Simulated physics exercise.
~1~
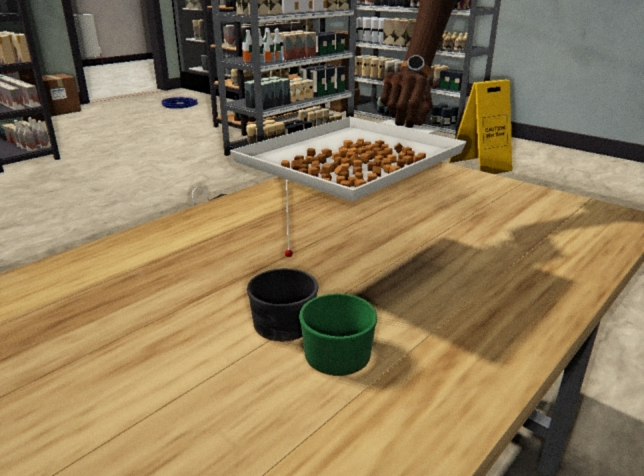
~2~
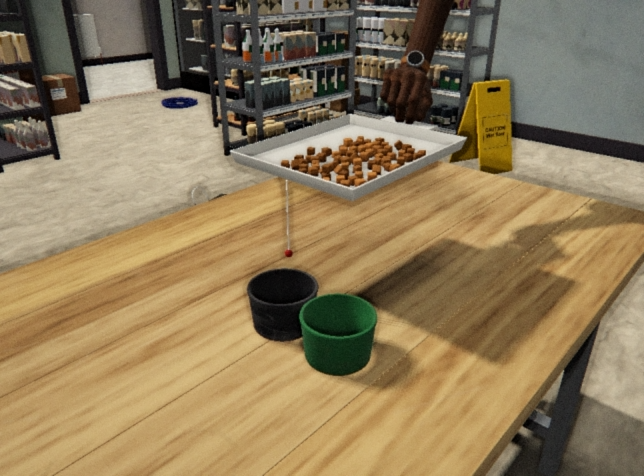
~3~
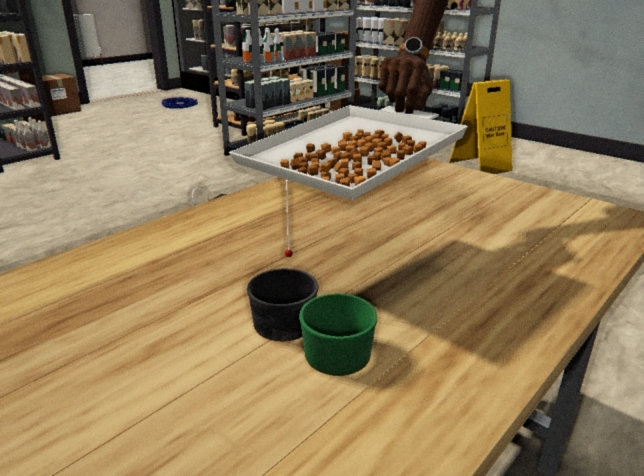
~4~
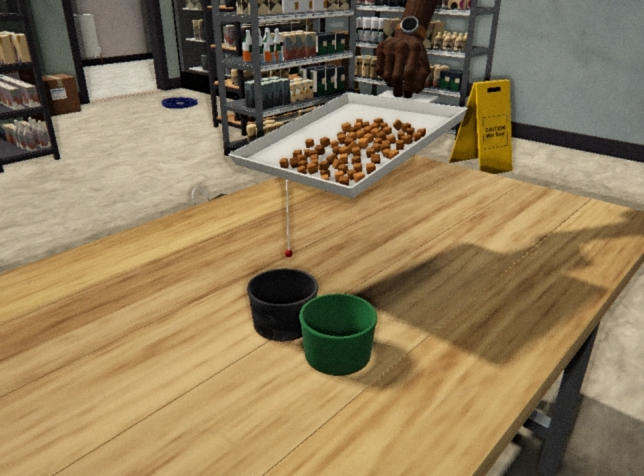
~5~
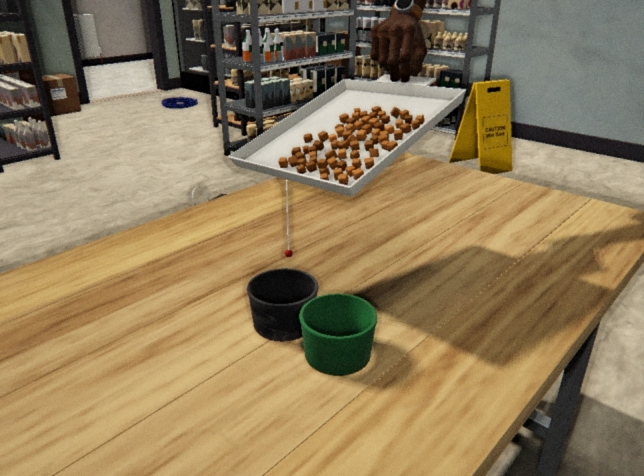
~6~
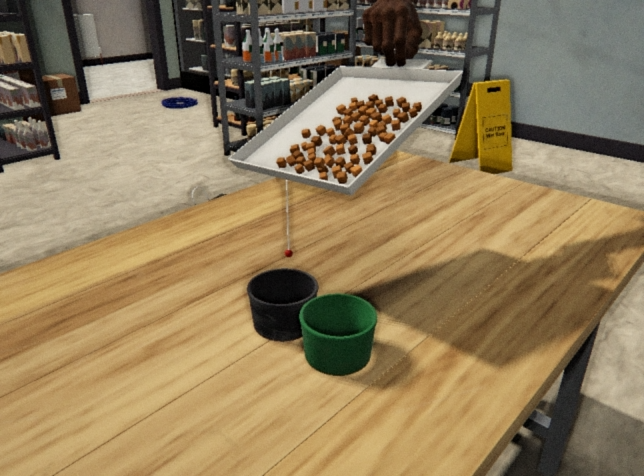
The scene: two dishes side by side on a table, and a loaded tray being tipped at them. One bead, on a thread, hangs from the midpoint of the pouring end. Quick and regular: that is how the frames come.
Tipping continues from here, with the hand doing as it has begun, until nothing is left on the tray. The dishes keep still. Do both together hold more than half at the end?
Most likely the lost part will be the majority.
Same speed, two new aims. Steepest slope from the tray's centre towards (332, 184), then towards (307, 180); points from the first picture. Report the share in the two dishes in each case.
60 % then 70 %, roughly.
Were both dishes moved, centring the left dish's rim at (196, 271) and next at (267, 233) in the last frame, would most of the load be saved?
With the first shift the pair saves less than a half; with the second, less than a half.
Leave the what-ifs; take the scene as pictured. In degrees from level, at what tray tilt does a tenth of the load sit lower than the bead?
I'd say close to 85 degrees.
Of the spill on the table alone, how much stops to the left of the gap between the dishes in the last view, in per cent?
It comes to near 100 percent of the spill.
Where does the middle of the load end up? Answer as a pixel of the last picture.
The centre comes to rest close to (245, 299).
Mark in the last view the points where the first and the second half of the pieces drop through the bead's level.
At (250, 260) for the first part, then at (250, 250) for the others.
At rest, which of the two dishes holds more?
Fuller side: Left of the pair.
Just after the last frame, tray tipped steeply; every one on the tray.
A moment on, tray tipped past a quarter turn; roughly a quarter on the tray; about a tenth in the left dish; roughly a third outside both; roughly a third in the air.
Further on, tray tipped past a quarter turn; roughly a quarter in the left dish; the larger part outside both.
When it is over, tray tipped past a quarter turn; not one in the right dish; roughly a quarter in the left dish; the larger part outside both.
